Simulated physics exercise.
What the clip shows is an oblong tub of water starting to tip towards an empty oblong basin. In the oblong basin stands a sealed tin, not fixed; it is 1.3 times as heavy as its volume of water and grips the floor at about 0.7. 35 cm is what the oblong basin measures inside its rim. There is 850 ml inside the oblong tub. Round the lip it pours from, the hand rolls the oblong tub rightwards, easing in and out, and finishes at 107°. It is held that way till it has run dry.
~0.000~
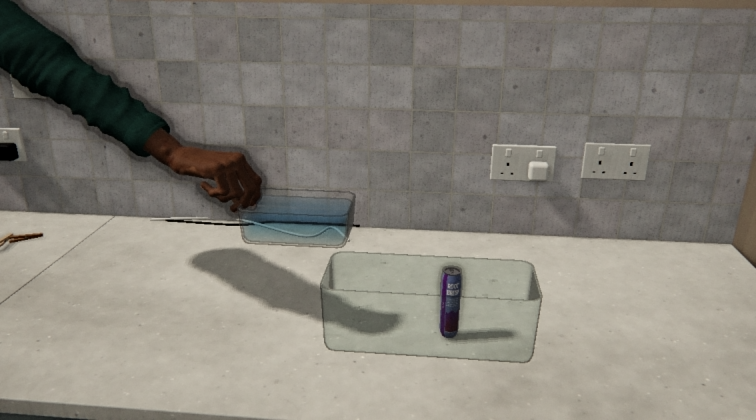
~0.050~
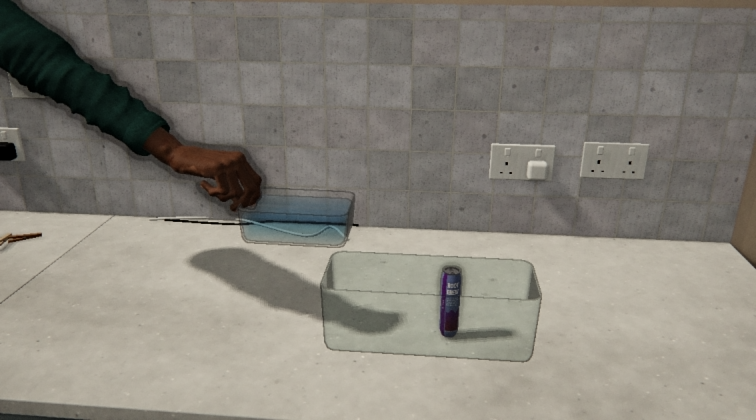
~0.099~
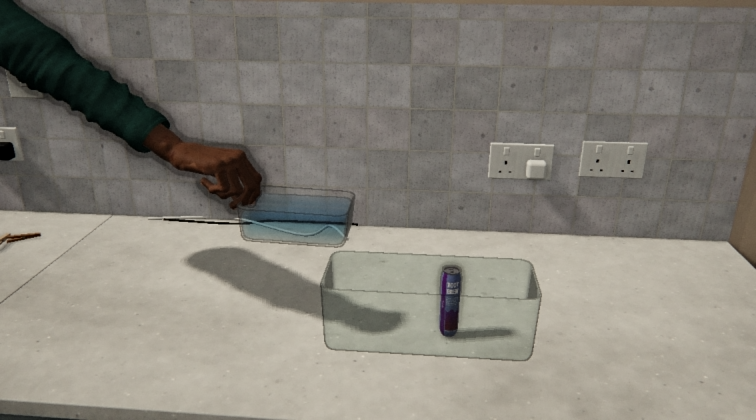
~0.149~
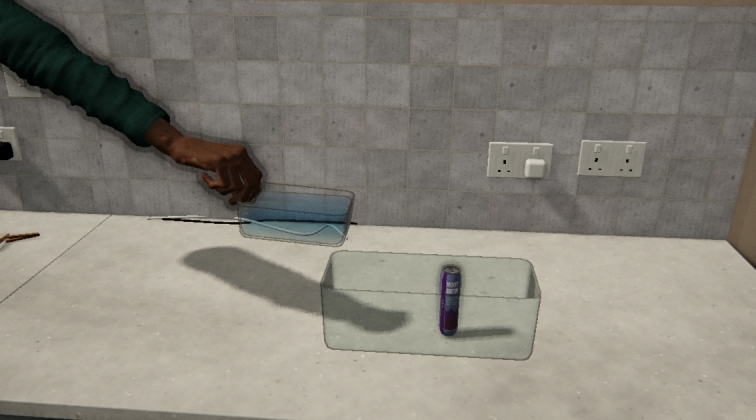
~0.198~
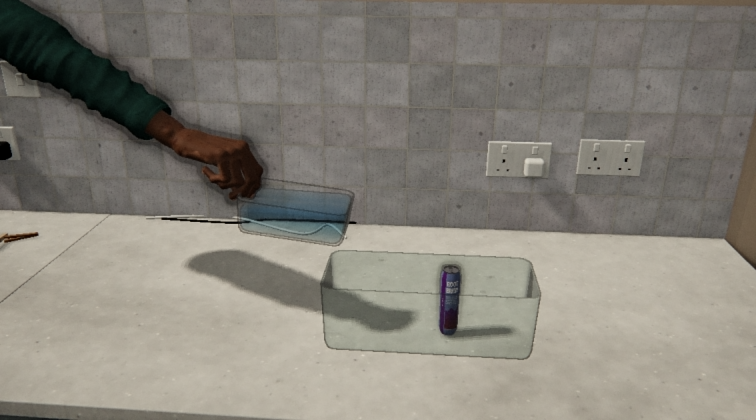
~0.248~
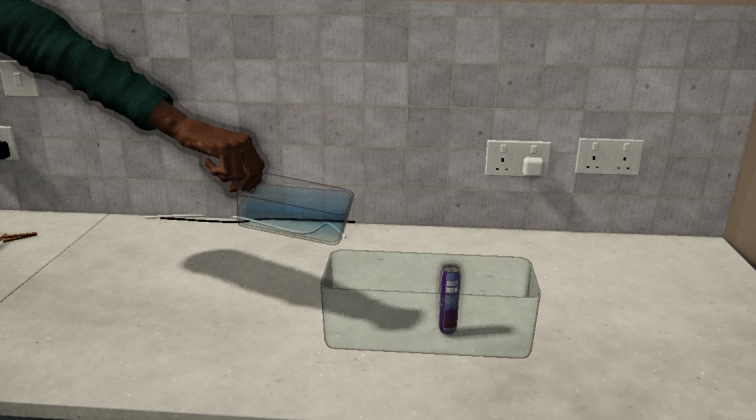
In this clip, a hand in a green sleeve holds a clear oblong tub of blue water behind an empty oblong basin with a small purple tin standing inside, then slowly tilts the tub slightly to the right.
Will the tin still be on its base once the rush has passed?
Yes, it is still upright.
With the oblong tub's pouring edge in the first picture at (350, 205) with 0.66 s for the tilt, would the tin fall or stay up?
It tumbles.
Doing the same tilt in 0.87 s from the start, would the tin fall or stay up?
Then it holds its balance.
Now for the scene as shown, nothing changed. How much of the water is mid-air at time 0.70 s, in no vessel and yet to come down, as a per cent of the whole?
Near 50 in a hundred.
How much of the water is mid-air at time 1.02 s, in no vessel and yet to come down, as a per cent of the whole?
About 6 per cent.
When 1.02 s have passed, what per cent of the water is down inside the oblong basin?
I reckon close to 78 per cent.
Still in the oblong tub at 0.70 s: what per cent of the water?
Remaining: Near 32 % of the total.
By 0.70 s the tilt is 64° and 31 per cent is still to pour; the tin stands where it began.
By 1.02 s the tilt is 99° and 4 per cent is still to pour; the tin stands where it began.
By 1.37 s the tilt is 107° and 0 per cent is still to pour; the tin stands where it began.
By 1.74 s the tilt is 107° and 0 per cent is still to pour; the tin stands where it began.
At rest the tin stands where it began.
